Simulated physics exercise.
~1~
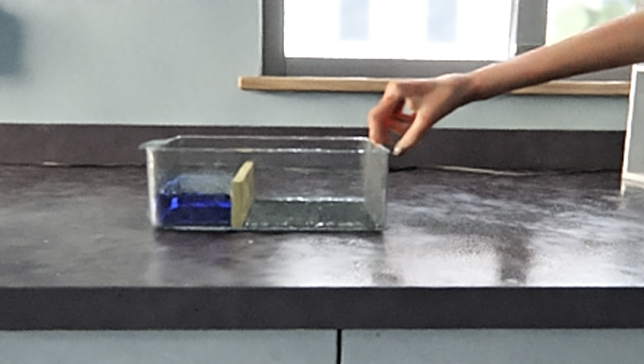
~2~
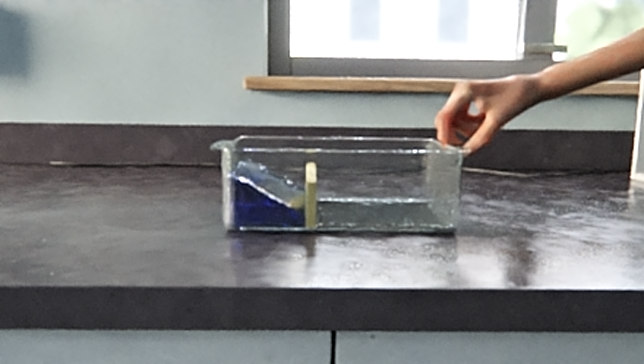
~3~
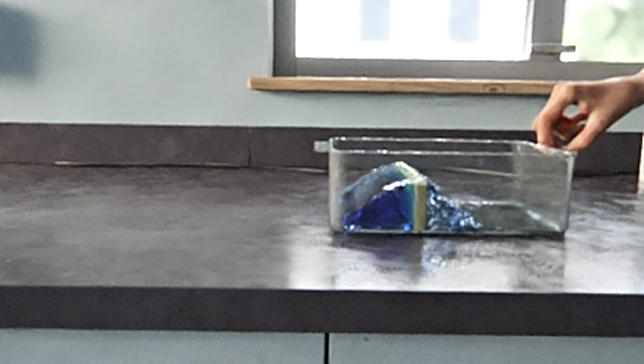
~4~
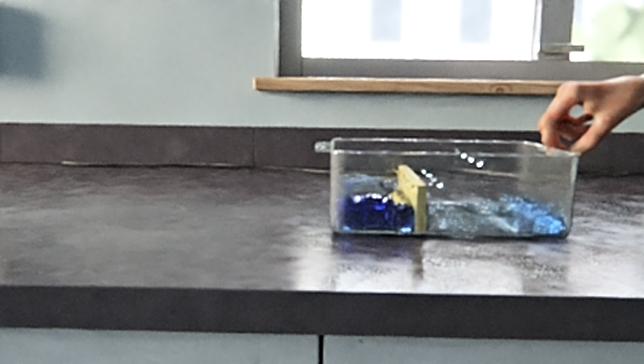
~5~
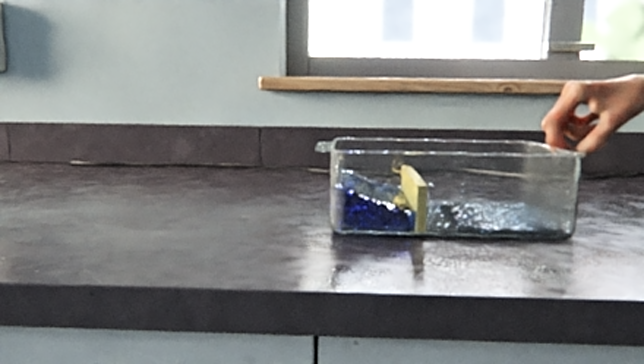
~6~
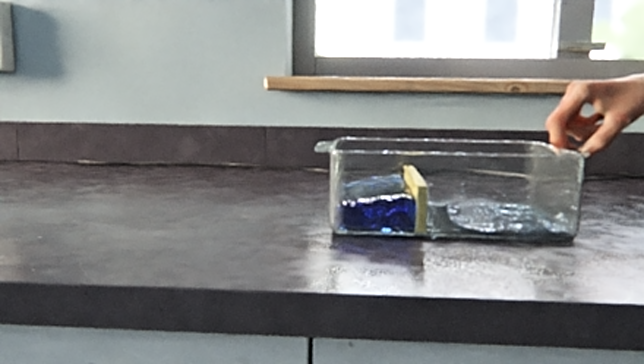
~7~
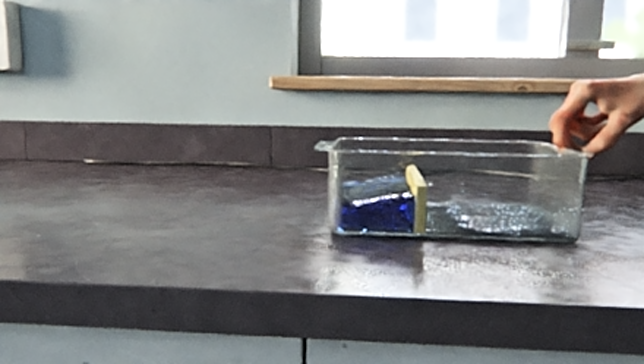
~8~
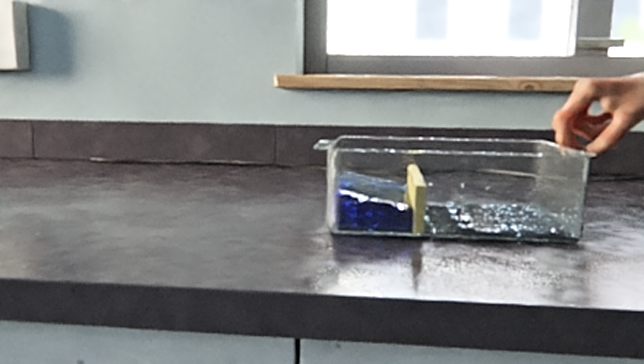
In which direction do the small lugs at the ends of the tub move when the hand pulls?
The lugs move to the right along with the tub.
